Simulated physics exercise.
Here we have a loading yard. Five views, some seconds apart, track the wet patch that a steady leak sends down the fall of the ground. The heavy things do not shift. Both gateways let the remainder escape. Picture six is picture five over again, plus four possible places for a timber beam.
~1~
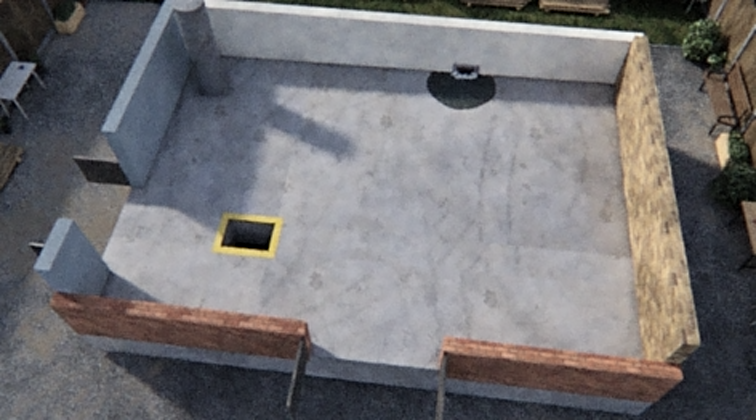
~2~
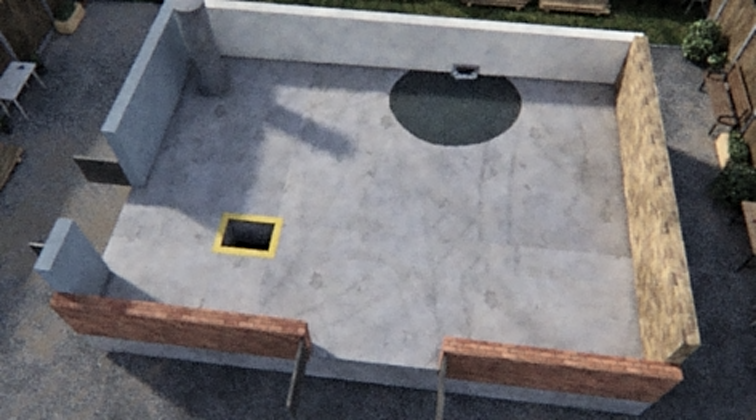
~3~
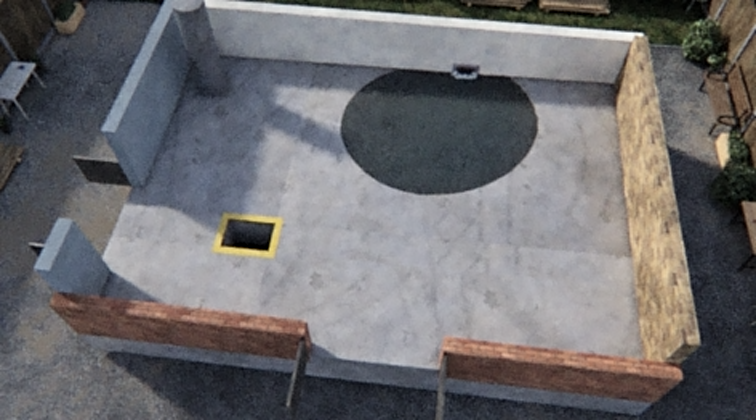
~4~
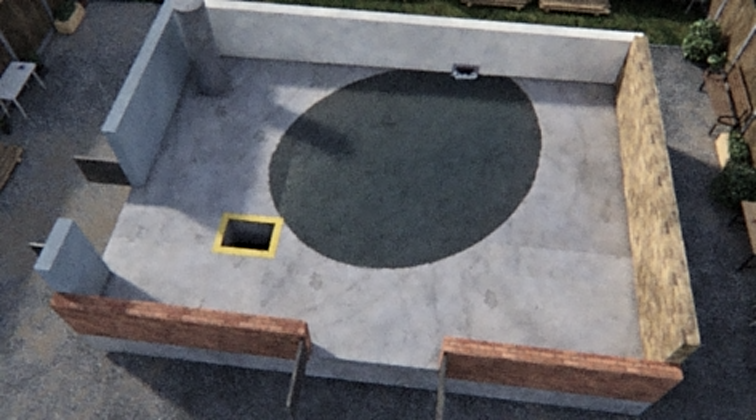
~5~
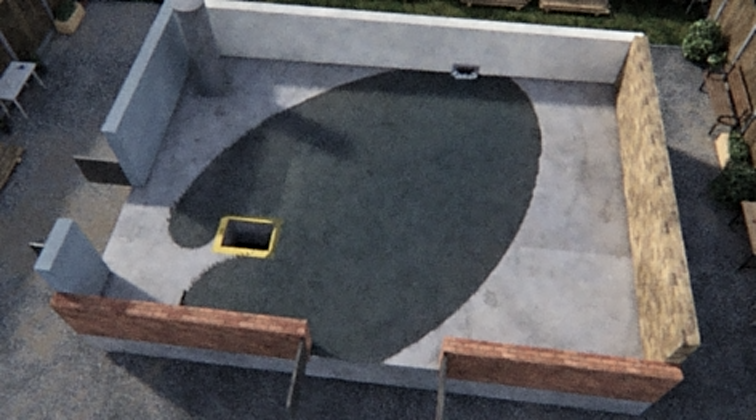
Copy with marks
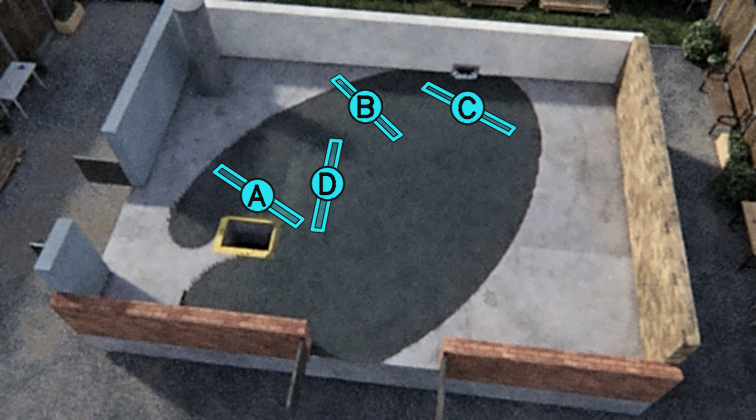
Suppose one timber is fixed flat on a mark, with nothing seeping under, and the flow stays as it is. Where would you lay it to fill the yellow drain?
The best place is B.
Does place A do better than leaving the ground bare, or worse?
Worse.
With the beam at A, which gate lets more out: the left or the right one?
The left one.
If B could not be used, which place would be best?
C.
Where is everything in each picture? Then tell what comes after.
Outfall at (465, 69); yellow drain at (248, 235); open gate at (128, 227); open gate at (375, 349); water covers 2 % of the ground and shows as far out as (459, 104); yellow drain still dry.
Water covers 8 % of the ground and shows as far out as (412, 130); yellow drain still dry.
Water covers 17 % of the ground and shows as far out as (373, 173); yellow drain still dry.
Water covers 33 % of the ground and shows as far out as (300, 234); yellow drain still dry.
Water covers 51 % of the ground and shows as far out as (207, 292); yellow drain taking water.
On the marked copy, A from (218, 168) to (299, 222); B from (336, 78) to (397, 137); C from (425, 86) to (511, 131); D from (317, 230) to (335, 140).
If A is chosen, about 3 % of the stream runs into the yellow drain, about 96 % out by the gates.
If B is chosen, about 11 % of the stream runs into the yellow drain, about 88 % out by the gates.
If C is chosen, about 8 % of the stream runs into the yellow drain, about 90 % out by the gates.
If D is chosen, about 3 % of the stream runs into the yellow drain, about 97 % out by the gates.
